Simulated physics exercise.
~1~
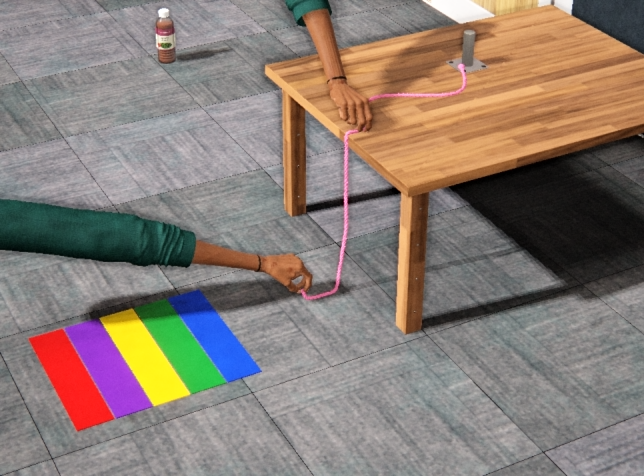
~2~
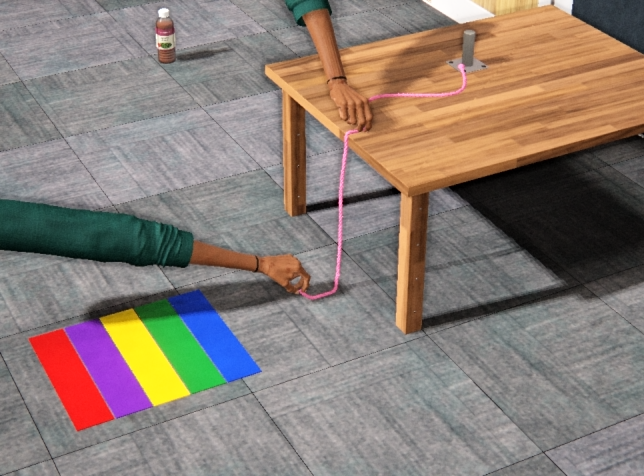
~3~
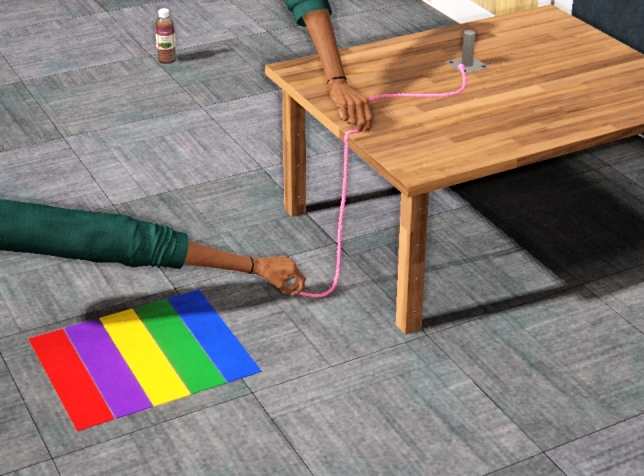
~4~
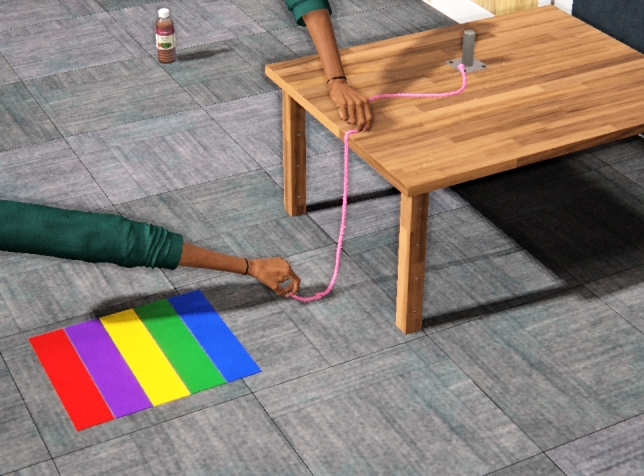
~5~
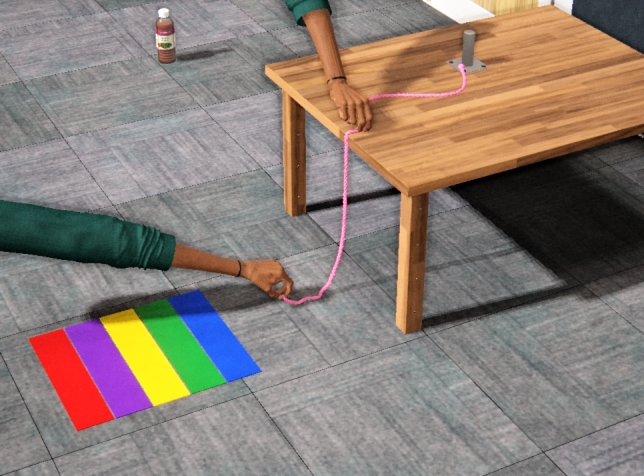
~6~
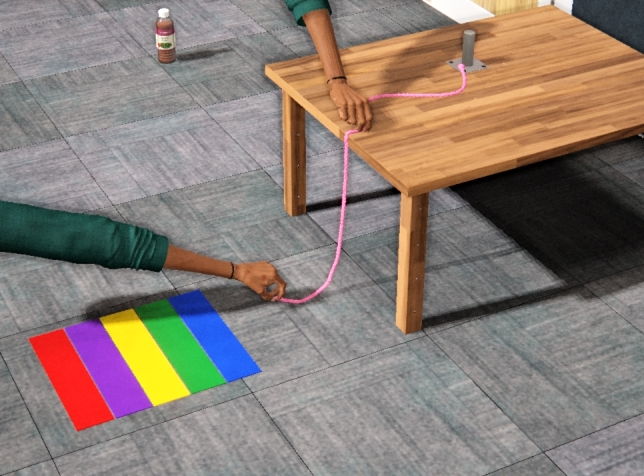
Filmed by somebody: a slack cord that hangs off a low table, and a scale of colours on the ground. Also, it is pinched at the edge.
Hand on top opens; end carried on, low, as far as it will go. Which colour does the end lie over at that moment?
It lies over yellow.
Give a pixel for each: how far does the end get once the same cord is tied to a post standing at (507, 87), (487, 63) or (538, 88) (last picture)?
Try by try, around (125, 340), (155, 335) and (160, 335).
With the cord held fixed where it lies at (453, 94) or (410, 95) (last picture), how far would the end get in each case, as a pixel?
Try by try: (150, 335), (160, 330).
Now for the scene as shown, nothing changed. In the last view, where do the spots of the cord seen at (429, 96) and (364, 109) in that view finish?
End points: Roughly (400, 95); roughly (343, 123).
Early on, end near (183, 325); over green.
Midway, end near (149, 335); over yellow.
At the end of the slack, end near (129, 341); over yellow. It gets as far as the yellow strip.
